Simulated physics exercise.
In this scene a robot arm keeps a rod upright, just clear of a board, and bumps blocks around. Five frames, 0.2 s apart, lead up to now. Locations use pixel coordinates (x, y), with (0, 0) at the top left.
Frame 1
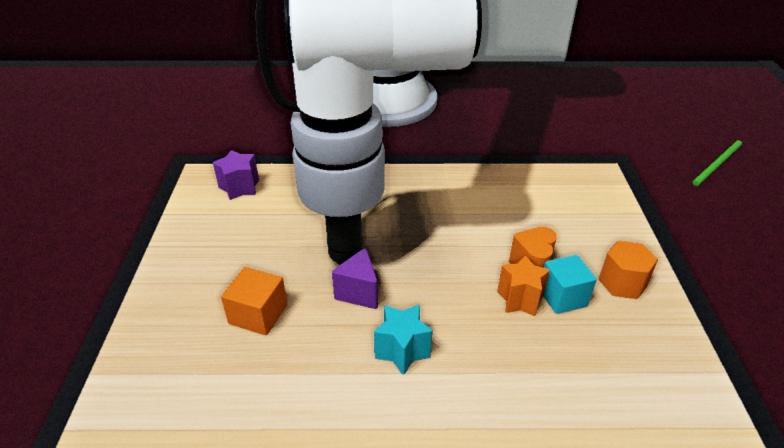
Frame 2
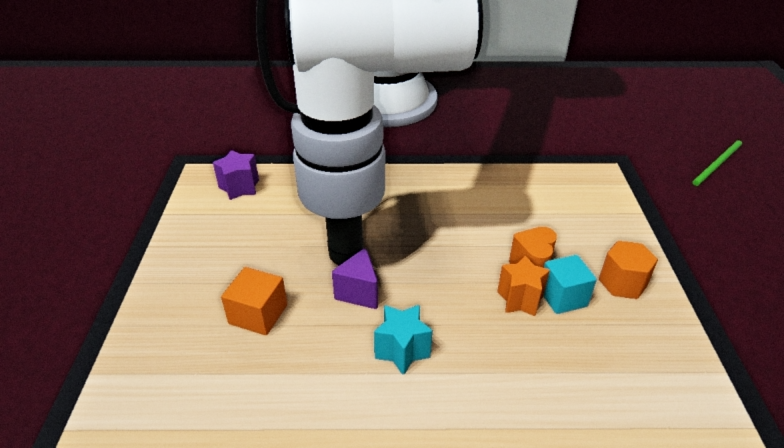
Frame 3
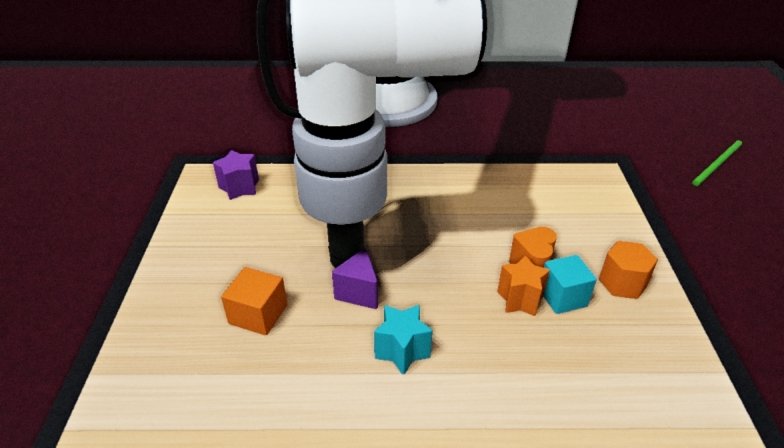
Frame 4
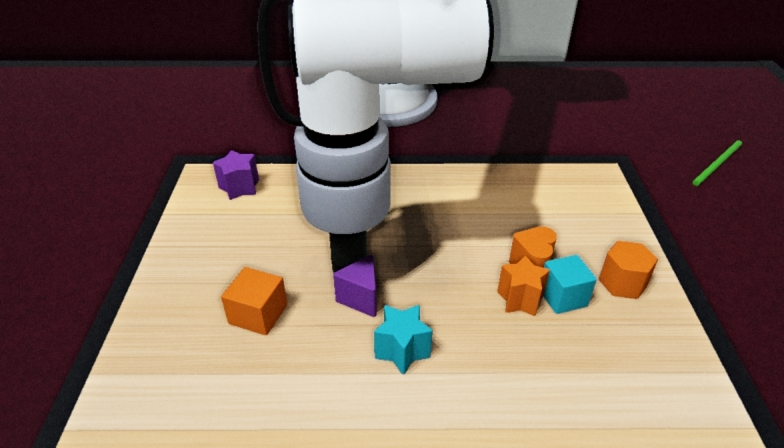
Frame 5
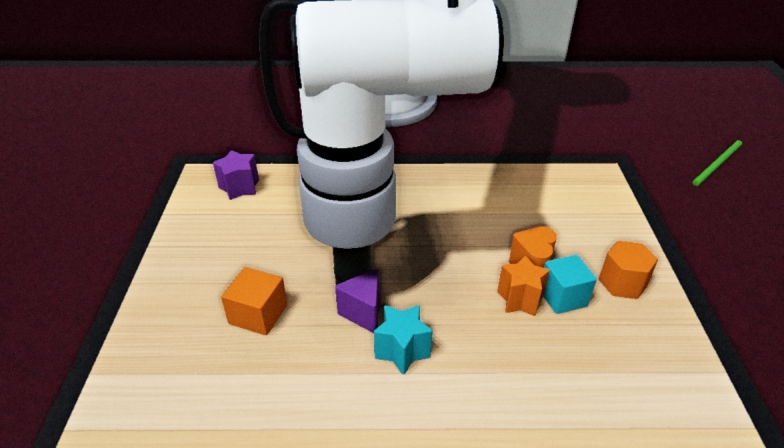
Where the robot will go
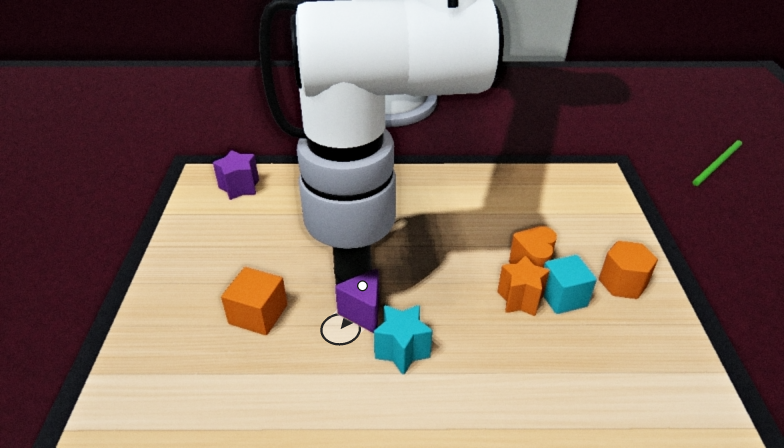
A white and grey robot arm with a black rod reaches over a pale wooden board on a dark red surface, seen from above and in front by a still camera. Around the rod sit a purple triangular block, a turquoise star and an orange cube, with a purple star behind and orange and turquoise blocks at right. The rod barely moves at first, then pushes the triangle a short way forward, towards the turquoise star.
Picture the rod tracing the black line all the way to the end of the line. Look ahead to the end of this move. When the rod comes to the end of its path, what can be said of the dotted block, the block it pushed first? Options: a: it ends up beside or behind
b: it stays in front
a
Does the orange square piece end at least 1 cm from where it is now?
That would be a no.
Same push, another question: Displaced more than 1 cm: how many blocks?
Only one of them.
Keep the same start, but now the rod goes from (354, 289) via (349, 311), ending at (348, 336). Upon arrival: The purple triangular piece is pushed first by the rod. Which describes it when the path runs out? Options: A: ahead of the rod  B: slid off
Option A.
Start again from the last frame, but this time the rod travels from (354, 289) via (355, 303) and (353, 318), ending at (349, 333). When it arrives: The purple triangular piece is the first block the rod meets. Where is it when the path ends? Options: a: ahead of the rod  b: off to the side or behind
The correct letter is a.
The line goes from (354, 289) through (357, 303) and (353, 317) to (341, 329); the dot is on the purple triangular piece.
What follows on the original path. Halfway along, rod (356, 303); purple triangular piece (364, 309).
At the end, rod (340, 322); orange square piece unmoved; purple triangular piece (358, 325); turquoise star unmoved.
